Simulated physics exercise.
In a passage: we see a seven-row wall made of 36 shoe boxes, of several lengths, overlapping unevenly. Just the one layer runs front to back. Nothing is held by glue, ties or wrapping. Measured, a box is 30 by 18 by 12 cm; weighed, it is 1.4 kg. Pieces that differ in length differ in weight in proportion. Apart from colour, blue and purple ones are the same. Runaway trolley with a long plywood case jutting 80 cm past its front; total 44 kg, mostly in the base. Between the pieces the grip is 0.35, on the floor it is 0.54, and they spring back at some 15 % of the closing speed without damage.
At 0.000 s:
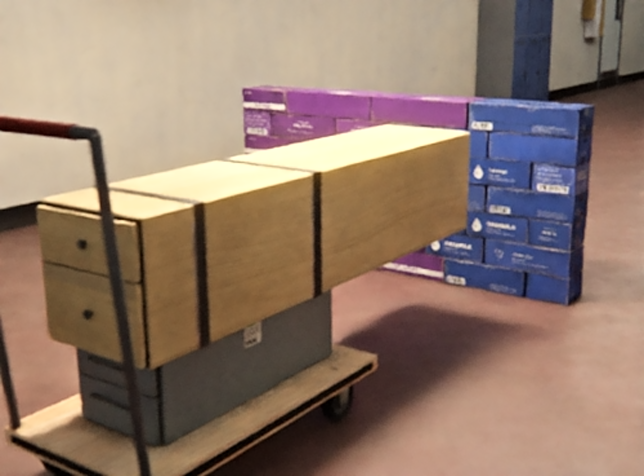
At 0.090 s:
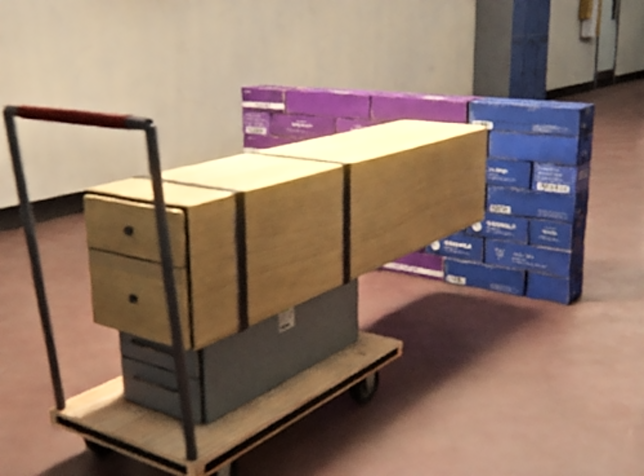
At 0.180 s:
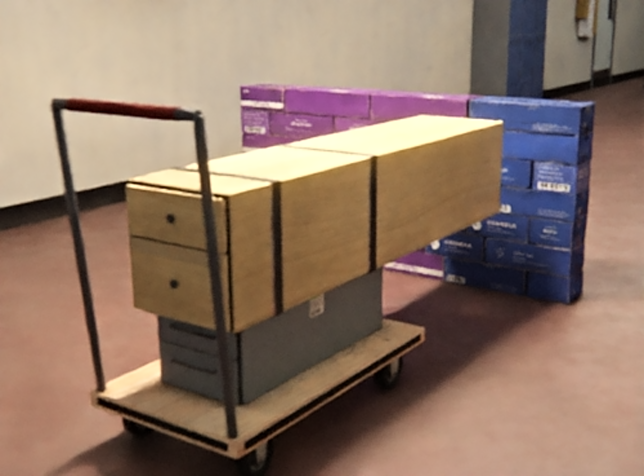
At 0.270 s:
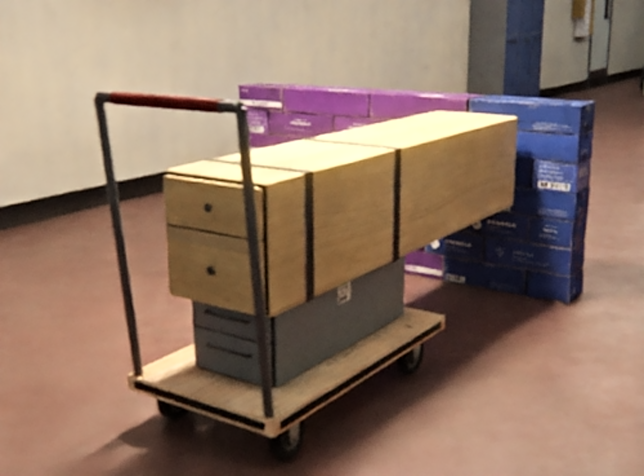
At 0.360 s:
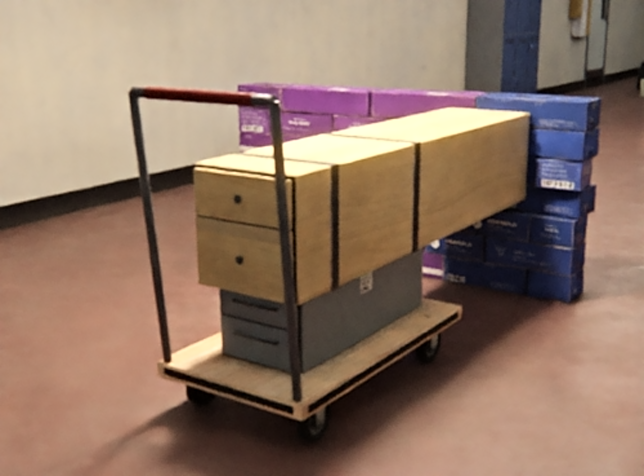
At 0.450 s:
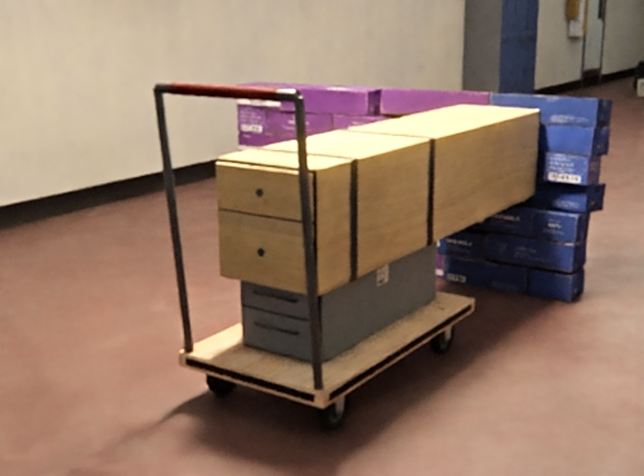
In a hallway, a flatbed cart carrying a long wooden cabinet on a gray one rolled up to a wall of purple and blue boxes, and the overhanging cabinet pushed some blue ones slightly back.
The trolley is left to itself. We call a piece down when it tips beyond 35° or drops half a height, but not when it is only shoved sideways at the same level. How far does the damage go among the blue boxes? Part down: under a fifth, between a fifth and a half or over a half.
Down: Above one half of them.
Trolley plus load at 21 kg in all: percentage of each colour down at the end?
Blue 70, purple 0 %.
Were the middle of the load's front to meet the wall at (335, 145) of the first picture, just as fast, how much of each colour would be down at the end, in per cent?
Then blue ends 0 per cent down and purple 50 per cent.
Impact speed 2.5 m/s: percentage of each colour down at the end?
Share down, in per cent: Blue 70, purple 0.
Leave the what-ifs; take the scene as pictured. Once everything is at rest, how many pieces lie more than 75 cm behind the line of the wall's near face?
I'd say close to 6 of them.
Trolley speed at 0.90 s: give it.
Speed: Near 0.9 m/s.
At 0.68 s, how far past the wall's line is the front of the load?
Roughly 35 cm.
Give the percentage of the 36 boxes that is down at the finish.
I'd put it at about 30 percent.
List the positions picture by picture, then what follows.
In the first picture (places mark the middle of the side facing us; the camera moves round a little), load (463, 164) 50 cm short of the wall; top blue box (521, 120); top purple box (263, 101); nothing disturbed.
The second picture shows load (480, 157) 36 cm short of the wall; top blue box (522, 119).
The third picture shows load (496, 151) 21 cm short of the wall; top blue box (522, 117).
The fourth picture shows load (511, 146) 7 cm short of the wall; top blue box (522, 116).
The fifth picture shows load (524, 141) 53 mm into the wall's line; top blue box (529, 113) shifted 6 cm; 9 disturbed, none down.
The sixth picture shows load (534, 138) 15 cm into the wall's line; top blue box (541, 109) leaning 6°; top purple box (258, 97); steepest lean 7°, the box at (544, 194); 12 disturbed, none down.
After 0.52 s, load 22 cm past the wall's line, still rolling; none of the 15 blue boxes down (0 of 36 in all colours); top blue box leaning 15°.
After 0.68 s, load 37 cm past the wall's line, still rolling; 9 of the 15 blue boxes down (10 of 36 in all colours); top blue box leaning 48°, 18 cm lower.
After 0.90 s, load 56 cm past the wall's line, still rolling; 10 of the 15 blue boxes down (11 of 36 in all colours); top blue box on its side.
After 1.38 s, load 92 cm past the wall's line, still rolling; 10 of the 15 blue boxes down (11 of 36 in all colours); top blue box upside down.
At rest (2.2 s), load 98 cm past the wall's line, stopped; 10 of the 15 blue boxes down (11 of 36 in all colours); top blue box upside down; top purple box unmoved. That is 67 per cent. As the last picture would show them, middles, top blue box near (612, 220), top purple box near (268, 96).
